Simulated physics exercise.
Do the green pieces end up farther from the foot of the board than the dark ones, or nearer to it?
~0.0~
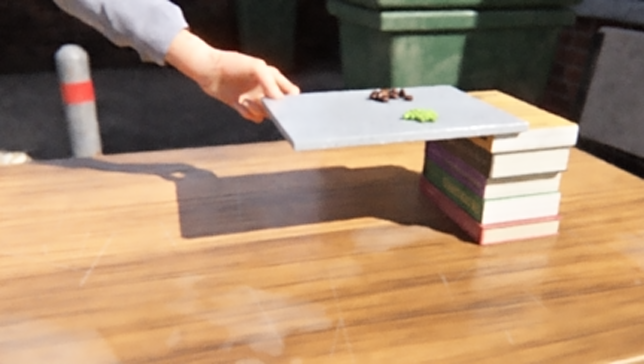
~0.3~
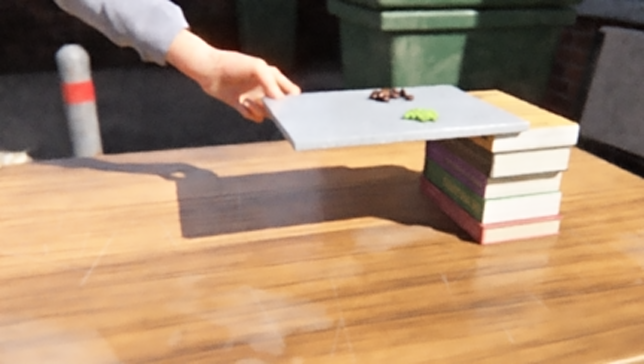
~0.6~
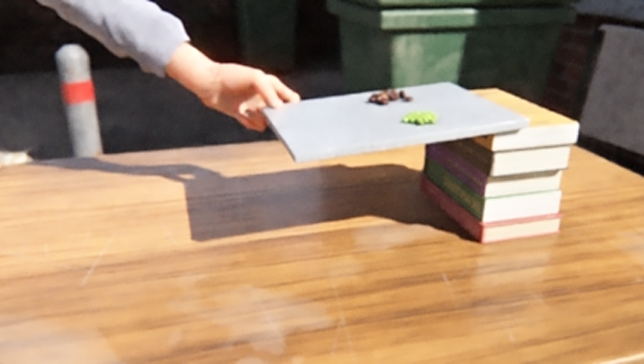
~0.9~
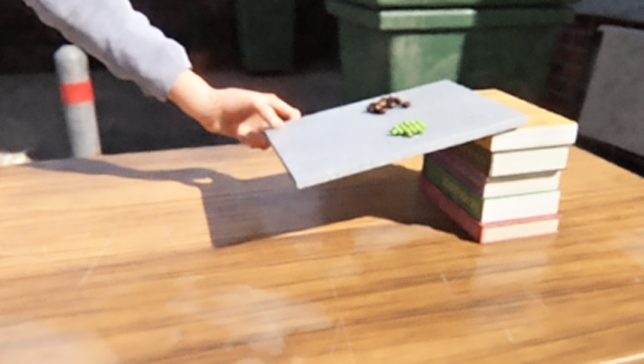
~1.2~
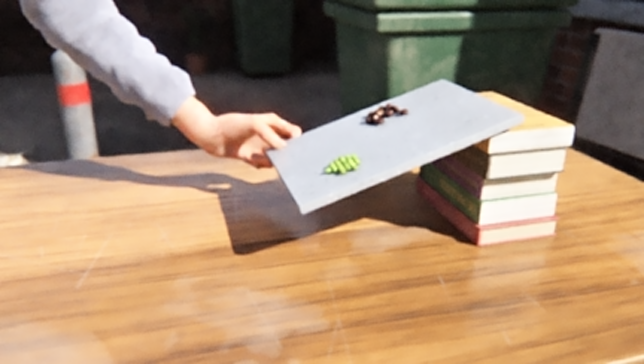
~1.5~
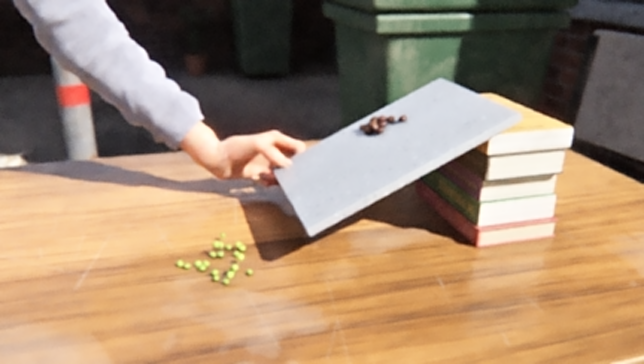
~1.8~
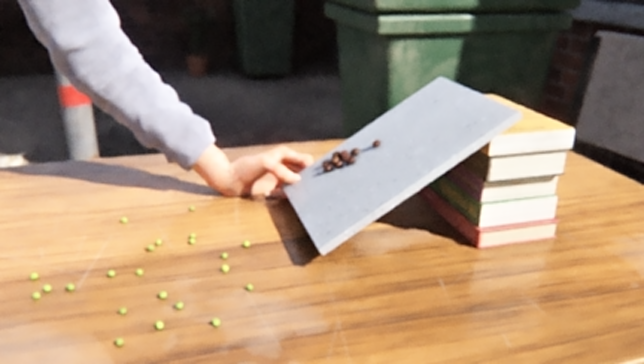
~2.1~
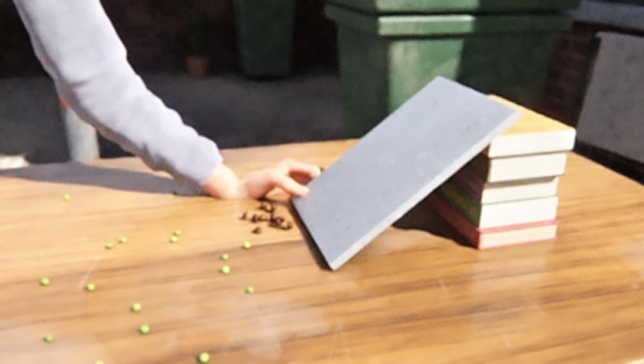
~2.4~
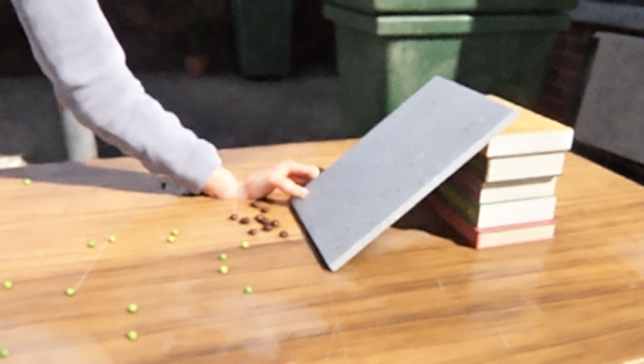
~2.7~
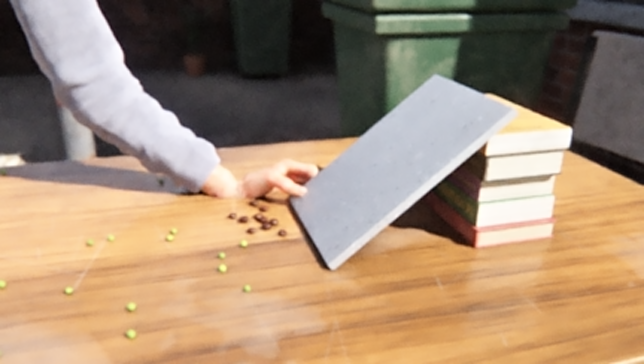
The green pieces end up farther away, scattered out to the left across the table. The dark ones stay close to the foot of the board.
